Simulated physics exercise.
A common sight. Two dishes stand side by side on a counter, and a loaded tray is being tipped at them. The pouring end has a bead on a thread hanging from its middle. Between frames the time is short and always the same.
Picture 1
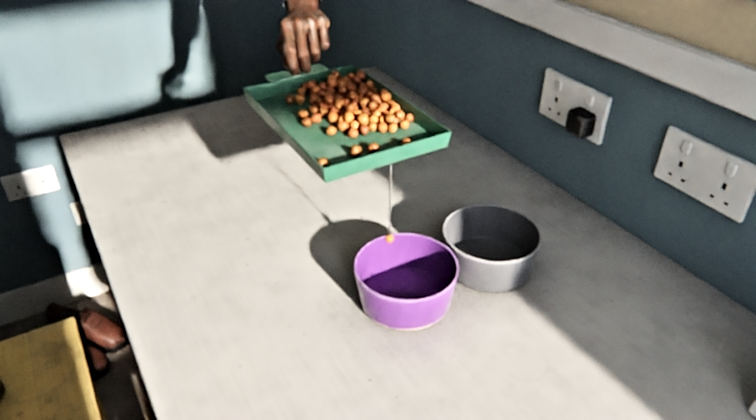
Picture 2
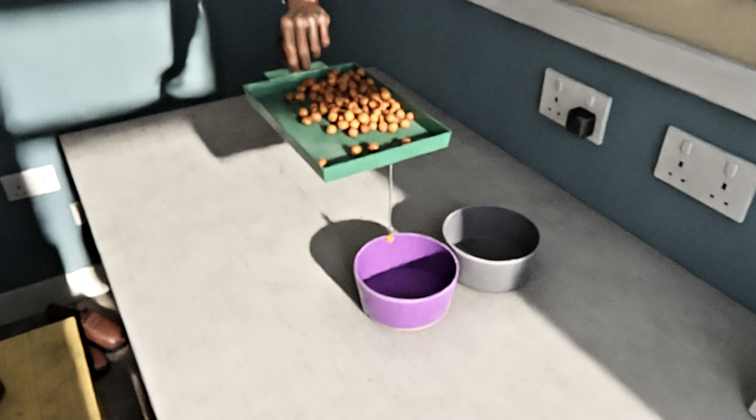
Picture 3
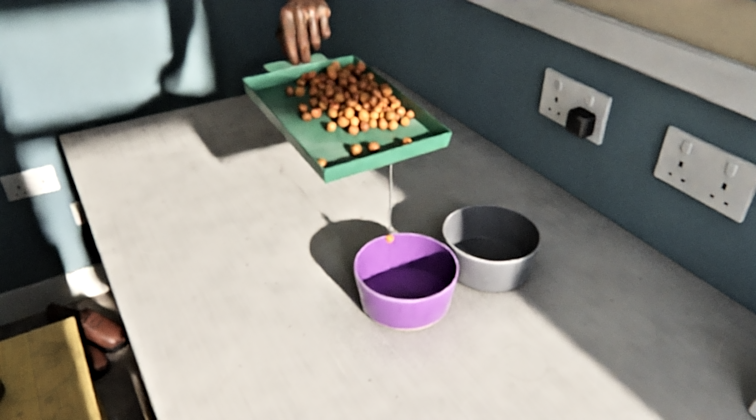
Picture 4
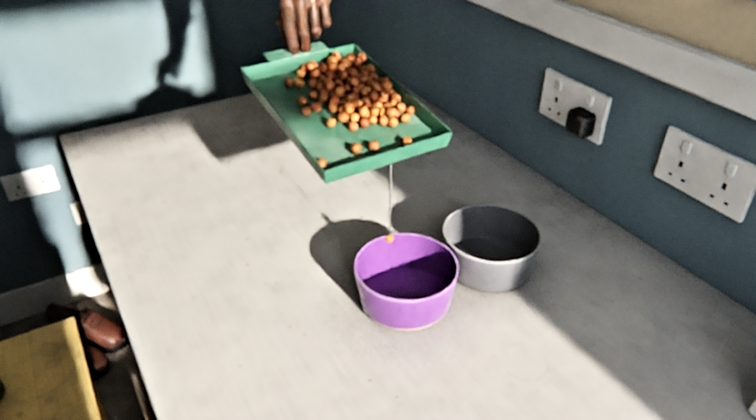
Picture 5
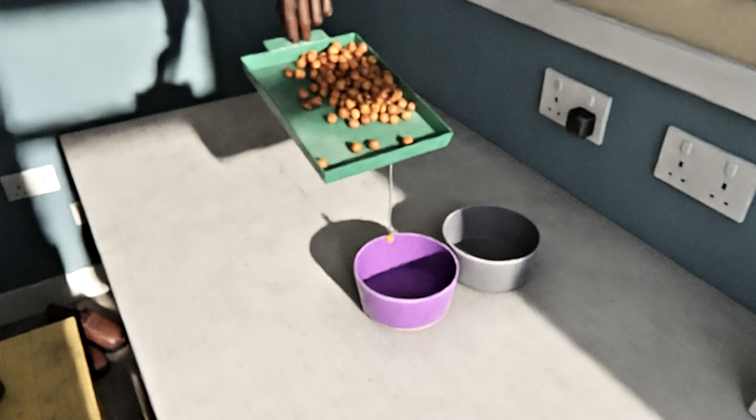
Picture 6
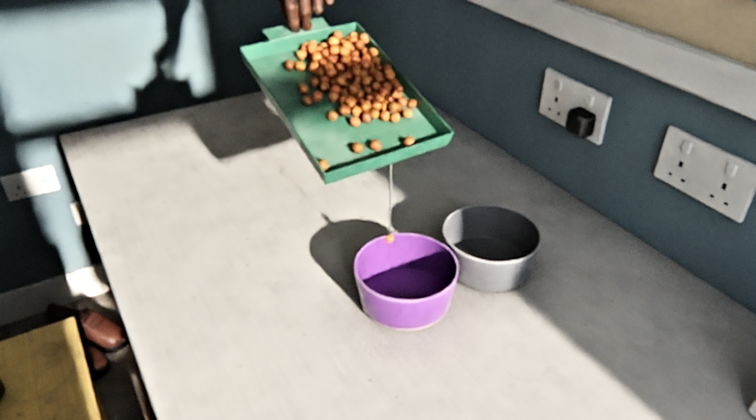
On a pale counter beside a purple dish and a grey one, a hand slowly raised the back of a green tray of hazelnuts, tilting it gradually more while the nuts stayed heaped on it.
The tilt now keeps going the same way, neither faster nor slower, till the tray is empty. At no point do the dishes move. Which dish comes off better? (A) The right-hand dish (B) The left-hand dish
The left-hand dish (B).
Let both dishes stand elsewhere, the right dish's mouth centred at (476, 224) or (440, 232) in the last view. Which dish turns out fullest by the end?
Case one: The dish at left. Case two: The dish at left.
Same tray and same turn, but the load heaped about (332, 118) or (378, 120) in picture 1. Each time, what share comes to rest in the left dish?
Roughly 50 and 60 percent, in that order.
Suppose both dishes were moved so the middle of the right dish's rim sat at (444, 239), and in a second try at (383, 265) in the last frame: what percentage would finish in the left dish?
You'd end up with around 40 per cent and then around 0 per cent.
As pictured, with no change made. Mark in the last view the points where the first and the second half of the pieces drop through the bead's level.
First close to (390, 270), next close to (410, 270).
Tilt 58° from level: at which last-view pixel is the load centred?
Around (382, 129).
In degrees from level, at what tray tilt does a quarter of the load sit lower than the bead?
At some 110 degrees.
Soon after the last picture, tray tipped steeply; nearly all on the tray; a small part in the air.
A little later, tray tipped right over; most on the tray; a small part in the left dish; a stray few in the right dish; a small part outside both.
Later still, tray tipped past a quarter turn; about two thirds in the left dish; a stray few in the right dish; about a third outside both.
At rest, tray tipped past a quarter turn; about two thirds in the left dish; a stray few in the right dish; about a third outside both.
